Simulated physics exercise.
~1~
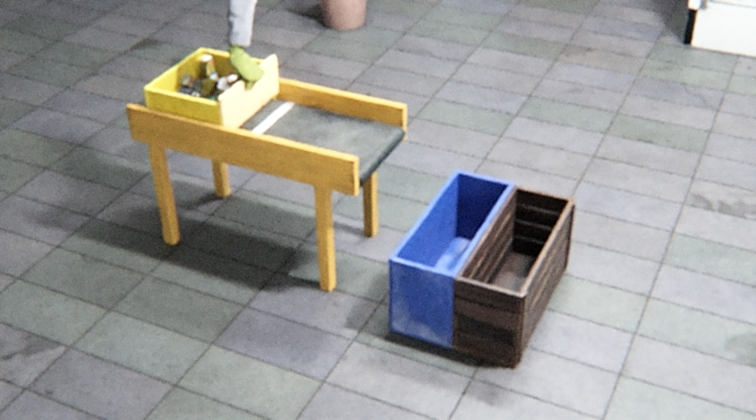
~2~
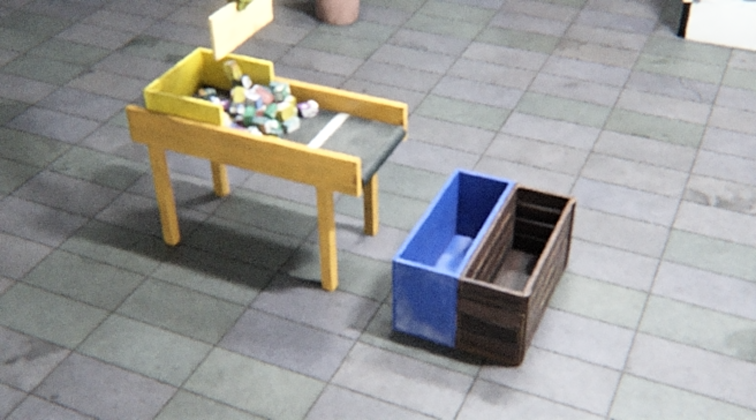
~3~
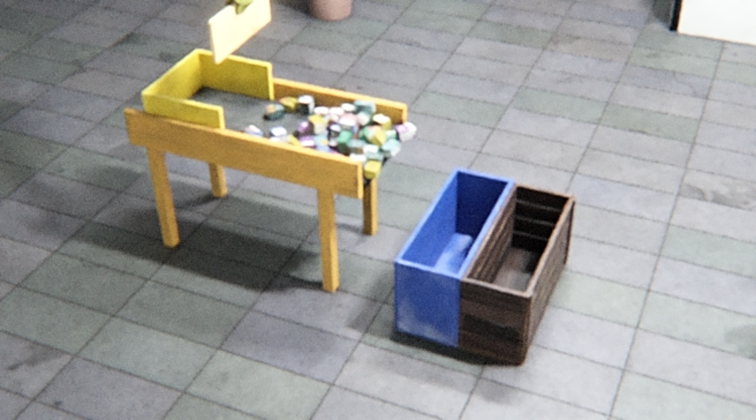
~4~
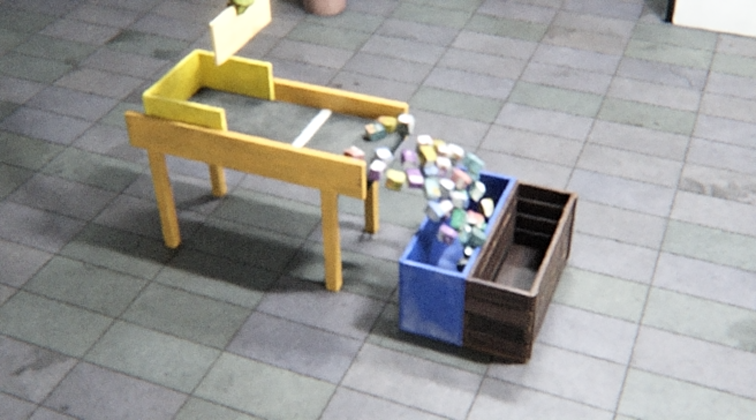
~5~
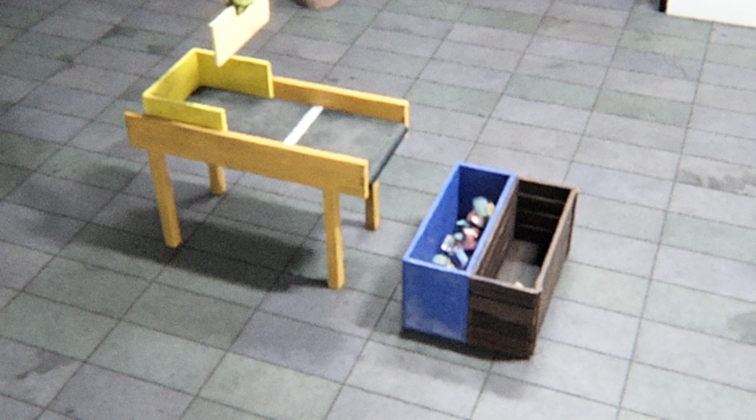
At first, a pile of small cartons sits in a yellow pen at the left end of a wooden-sided table with a dark belt, while a blue tub and a brown wooden tub stand side by side to the right. The pen's gate lifts, and the cartons spill out along the belt in a loose heap. They spread out as they travel right and reach the far end. Then they pour off the edge in a scattered stream, falling toward the blue tub. Finally, the belt is empty, and nearly all the cartons lie inside the blue tub, with the wooden tub almost empty.
